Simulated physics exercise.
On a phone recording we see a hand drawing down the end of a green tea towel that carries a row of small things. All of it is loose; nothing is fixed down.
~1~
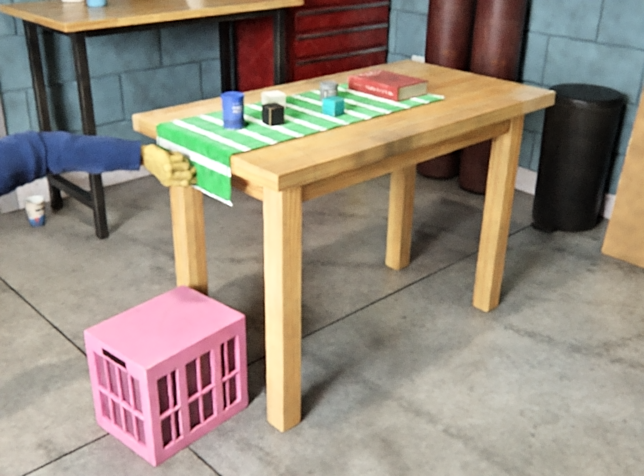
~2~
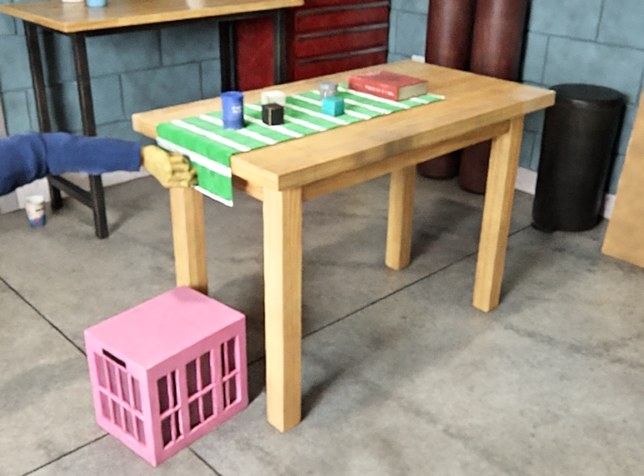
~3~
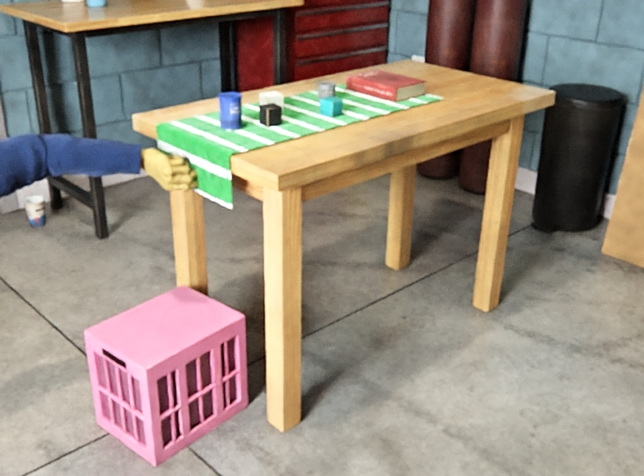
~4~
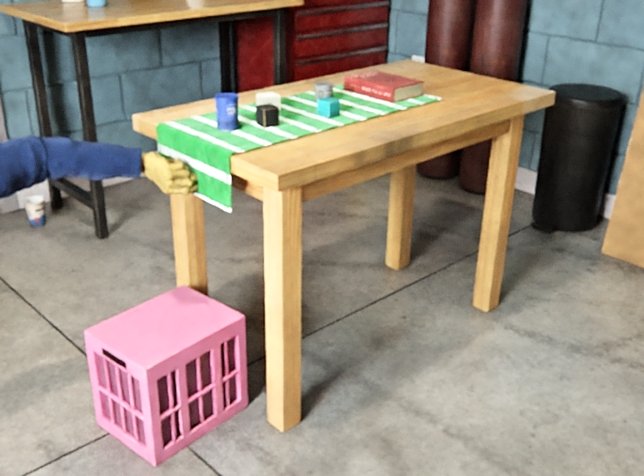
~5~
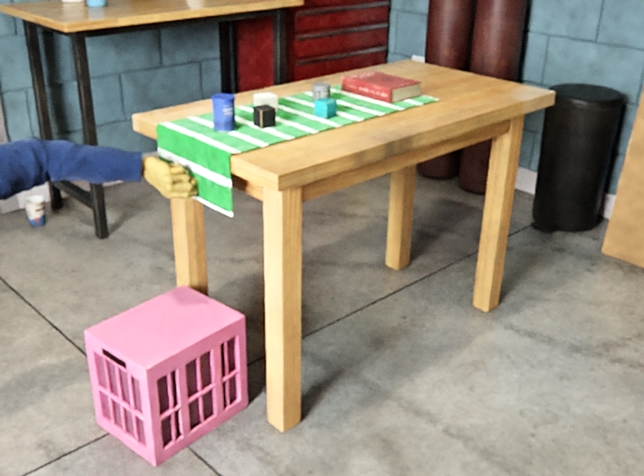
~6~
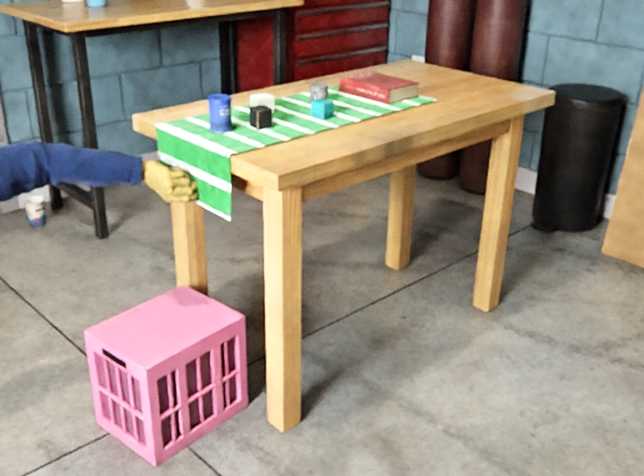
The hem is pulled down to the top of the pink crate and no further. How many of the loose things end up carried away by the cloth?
The cloth carries away three.
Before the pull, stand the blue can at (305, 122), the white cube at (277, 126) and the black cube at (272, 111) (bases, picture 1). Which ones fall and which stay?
Of the three, the blue can ends off the top, the white cube ends off the top and the black cube ends off the top.
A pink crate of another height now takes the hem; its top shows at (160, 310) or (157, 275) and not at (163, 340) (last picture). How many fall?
2 and 1.
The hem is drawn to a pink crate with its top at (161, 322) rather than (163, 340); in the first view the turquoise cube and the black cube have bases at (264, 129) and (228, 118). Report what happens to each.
The turquoise cube ends up off the top and the black cube ends up off the top.
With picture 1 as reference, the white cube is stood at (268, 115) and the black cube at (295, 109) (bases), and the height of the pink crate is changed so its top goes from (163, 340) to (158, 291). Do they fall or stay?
White cube: Safe; black cube: Safe.
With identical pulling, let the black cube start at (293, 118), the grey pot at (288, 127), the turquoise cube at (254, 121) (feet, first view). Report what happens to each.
The black cube ends up knocked off, the grey pot ends up knocked off, the turquoise cube ends up knocked off.
Soon after, hem near (195, 232); all still up.
Then, hem near (197, 283); blue can and black cube gone.
At rest, hem on the crate; blue can, black cube and white cube gone. Over the edge go three.
